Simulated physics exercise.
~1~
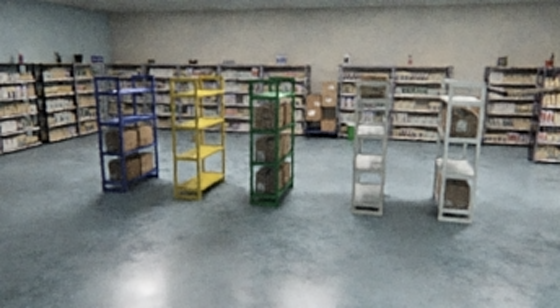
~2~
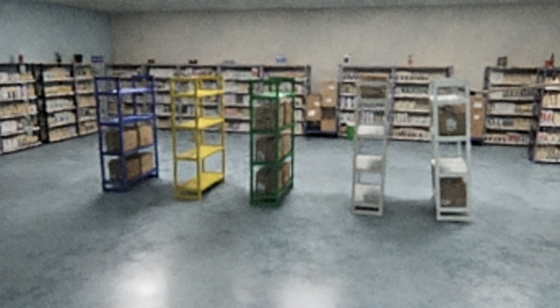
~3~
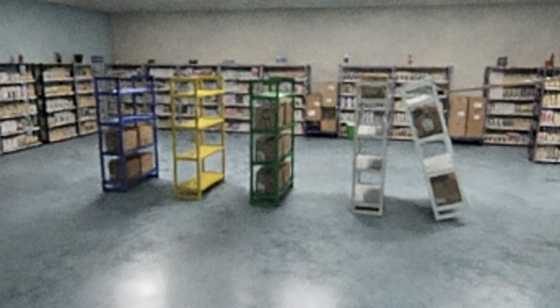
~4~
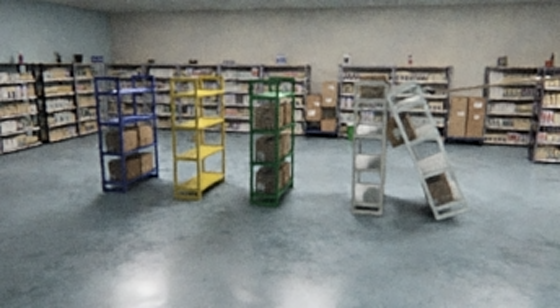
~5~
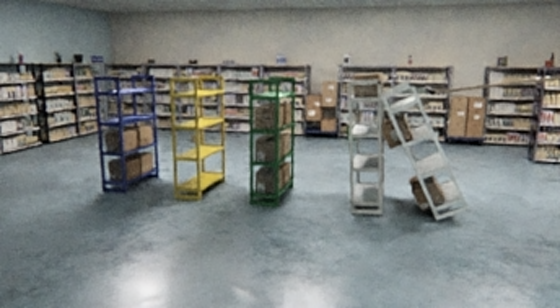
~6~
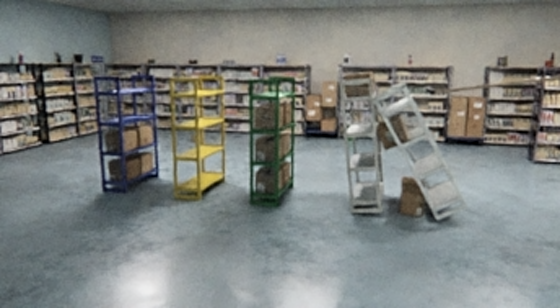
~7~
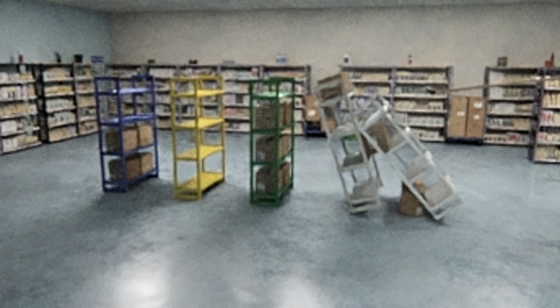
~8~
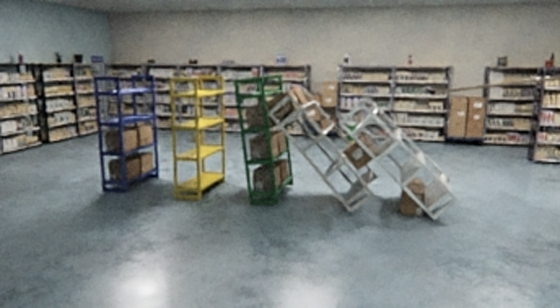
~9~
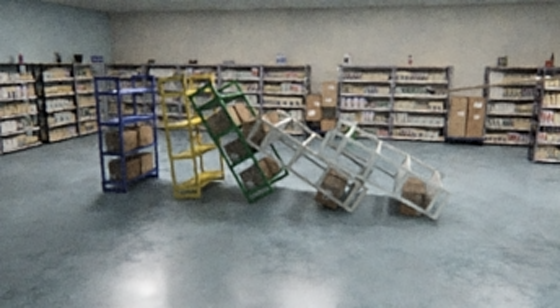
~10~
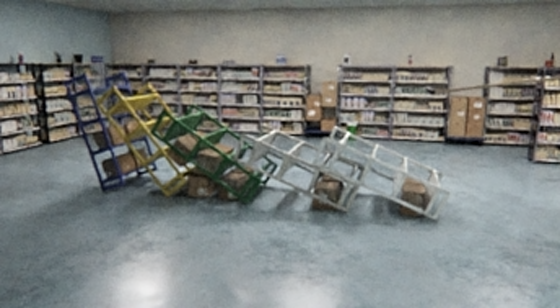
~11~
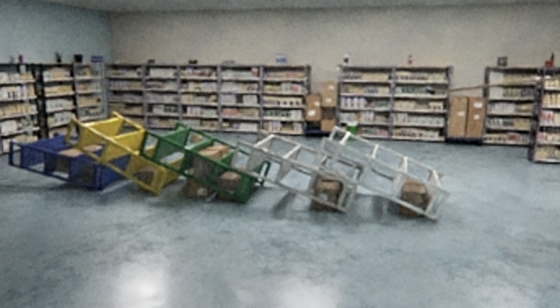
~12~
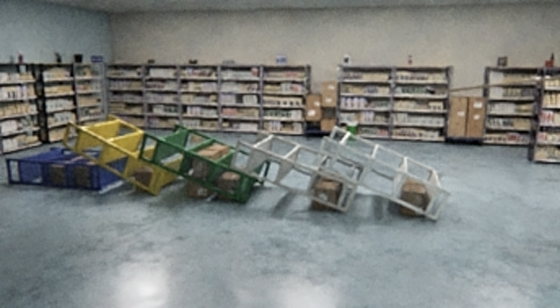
At the start, five open shelving racks, one blue, one yellow, one green and two pale grey, stand in a row on a shiny floor, some holding cardboard boxes. A thin pole pushes the rightmost grey rack, which tips left and comes to lean against its neighbour. After a brief slowdown, both grey racks tilt further as boxes slide about, and the second one topples into the green rack. The green rack falls against the yellow one, which knocks over the blue. In the end, the blue rack lies flat at the far left, while the others rest steeply slanted in an overlapping line.
